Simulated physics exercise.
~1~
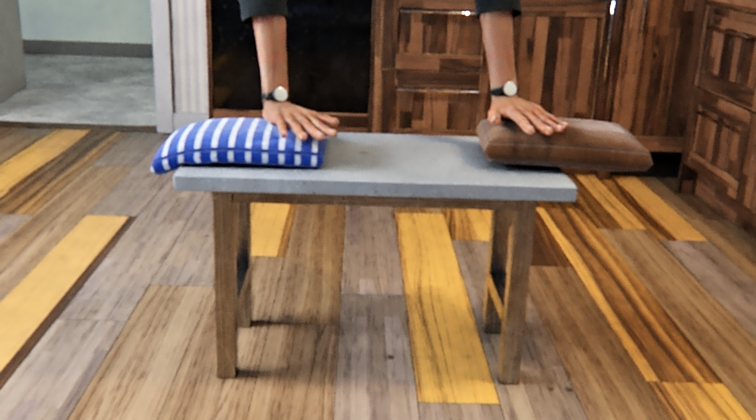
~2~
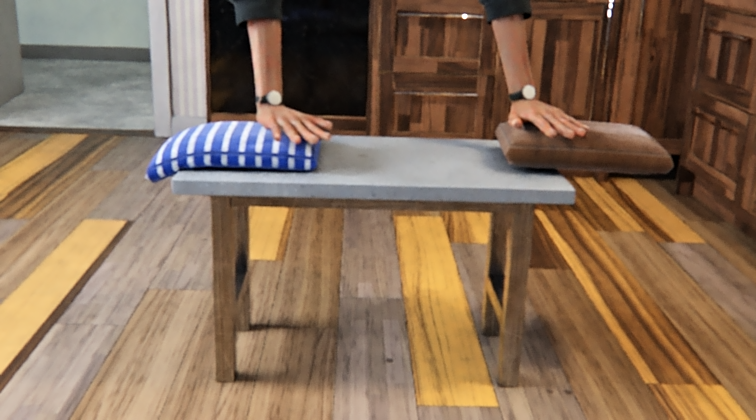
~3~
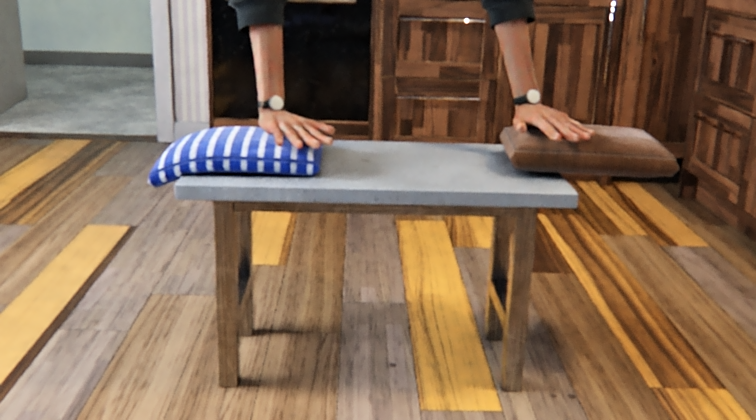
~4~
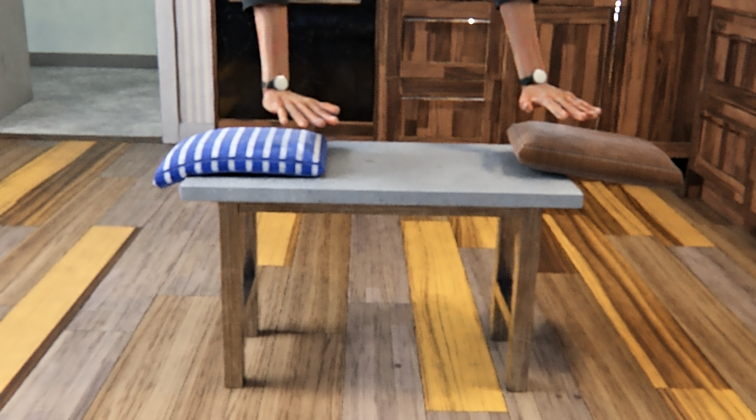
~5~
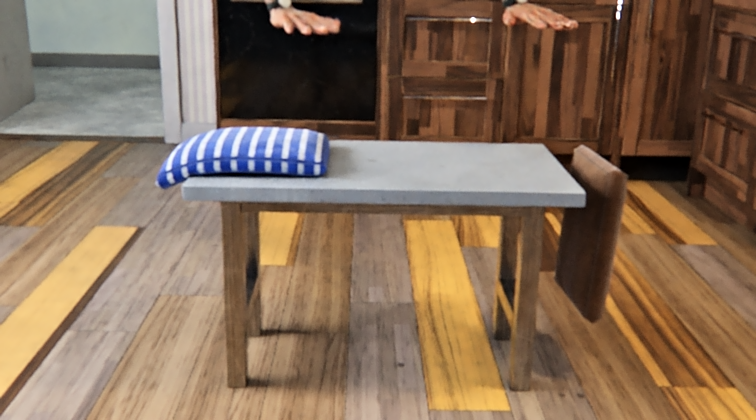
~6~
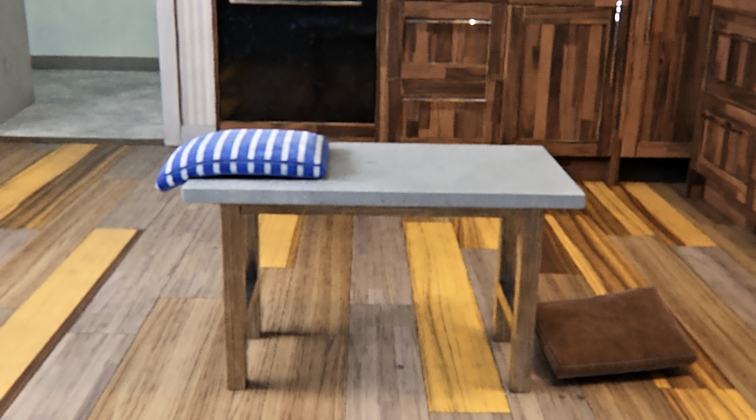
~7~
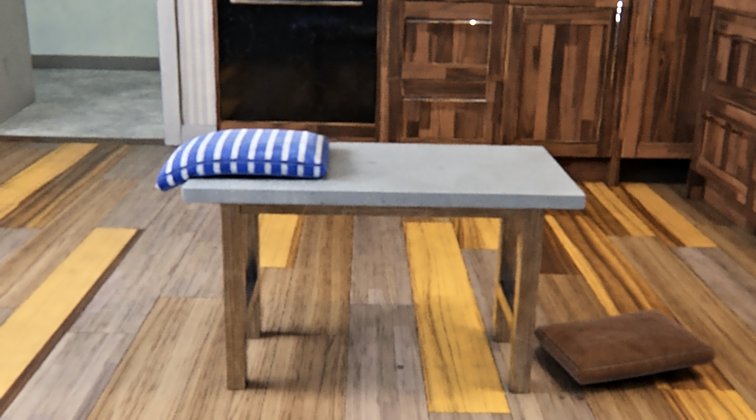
In a room with a wood-plank floor of brown and yellow boards, a slightly swaying camera faces a short grey-topped table from the front, with wooden cabinets behind it. A blue and white striped folded blanket sticks out over the left end, and a brown soft bag over the right. Two hands press on them, and the right one shifts the bag farther outwards. Both hands then lift away, and the bag tilts, tips over the end and drops. It settles flat on the floor beside the table, while the blanket stays on top.
